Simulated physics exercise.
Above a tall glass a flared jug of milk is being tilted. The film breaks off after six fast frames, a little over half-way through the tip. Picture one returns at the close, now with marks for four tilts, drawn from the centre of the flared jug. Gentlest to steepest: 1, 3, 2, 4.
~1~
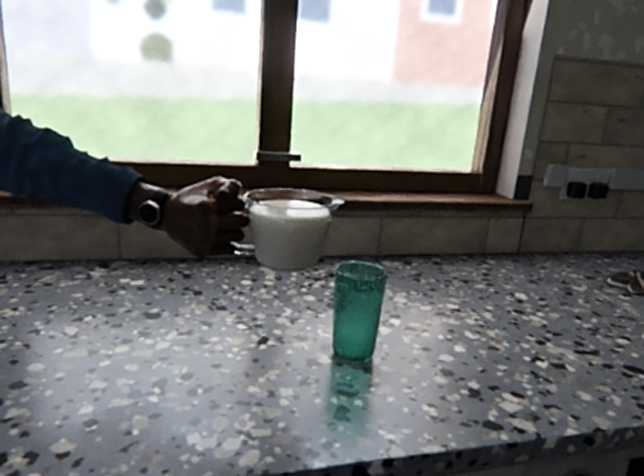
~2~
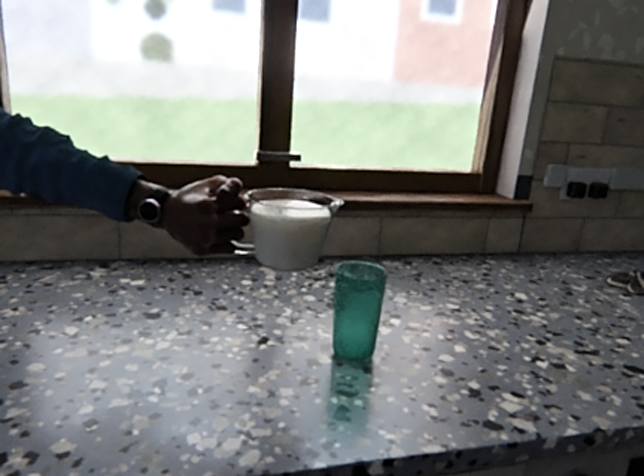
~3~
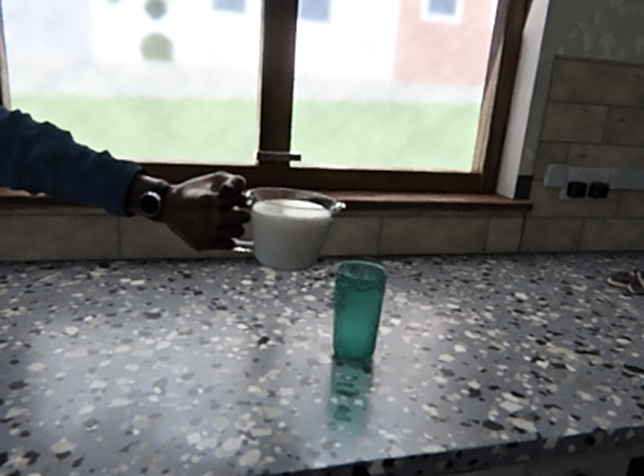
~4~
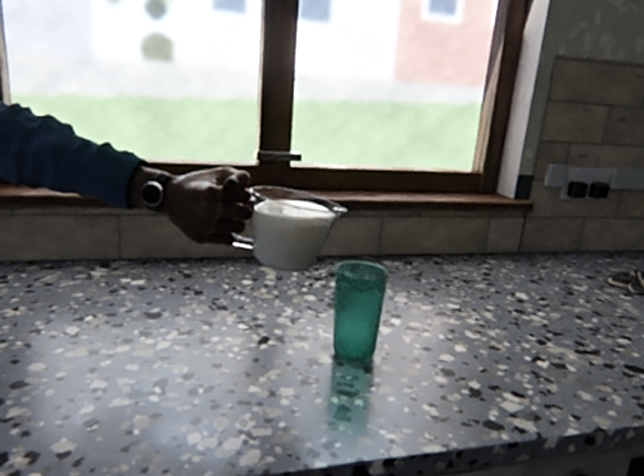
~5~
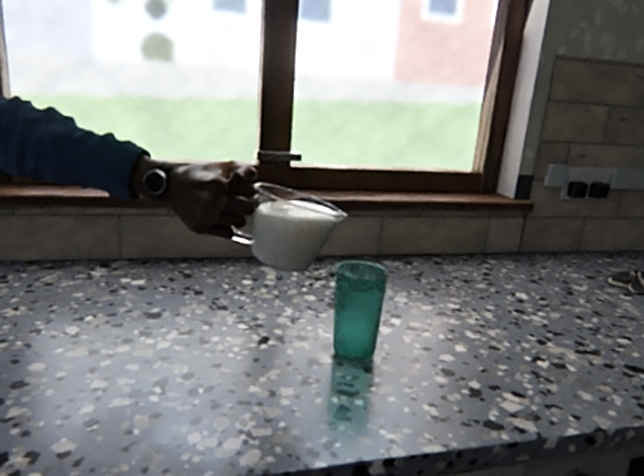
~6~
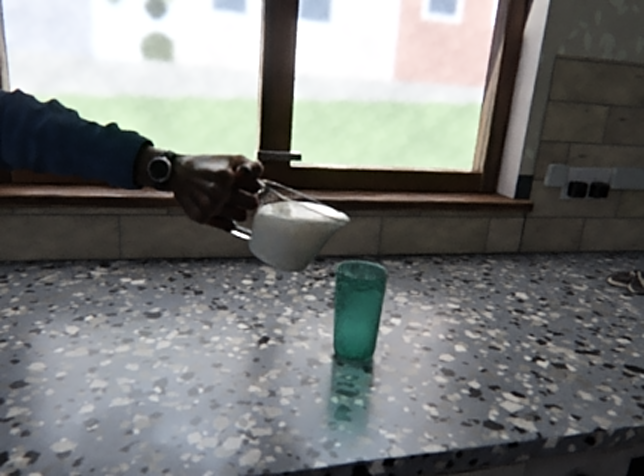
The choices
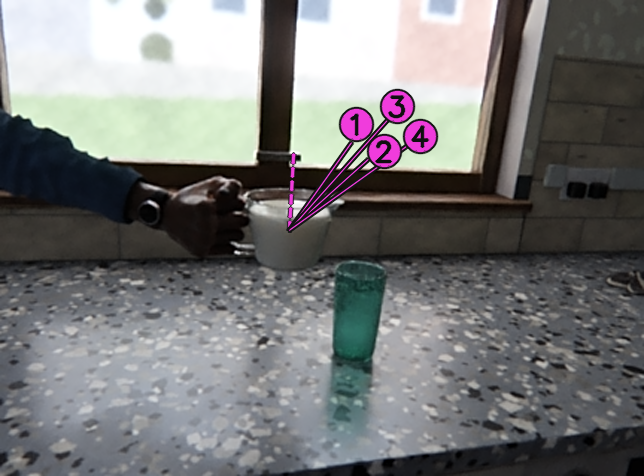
On a speckled counter, a hand gradually tilts a milk jug above a green glass.
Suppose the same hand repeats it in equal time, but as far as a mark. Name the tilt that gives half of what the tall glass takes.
Choose 2.
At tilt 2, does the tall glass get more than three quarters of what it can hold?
No, less.
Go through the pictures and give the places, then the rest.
Upright, lip at (341, 201); rim of the tall glass round (361, 270); nothing has left yet.
Upright, lip at (341, 202); nothing has left yet.
Tipped about 4°, lip at (343, 205); nothing has left yet.
Tipped about 9°, lip at (345, 209); nothing has left yet.
Tipped about 15°, lip at (346, 215); nothing has left yet.
Tipped about 21°, lip at (347, 221); nothing has left yet.
On the marked copy, 1 at (351, 142); 2 at (368, 159); 3 at (387, 120); 4 at (406, 146).
For tilt 1, the tall glass ends with about 27 % of what it can hold.
For tilt 2, the tall glass ends with about 51 % of what it can hold.
For tilt 3, the tall glass ends with about 39 % of what it can hold.
For tilt 4, the tall glass ends with about 65 % of what it can hold.
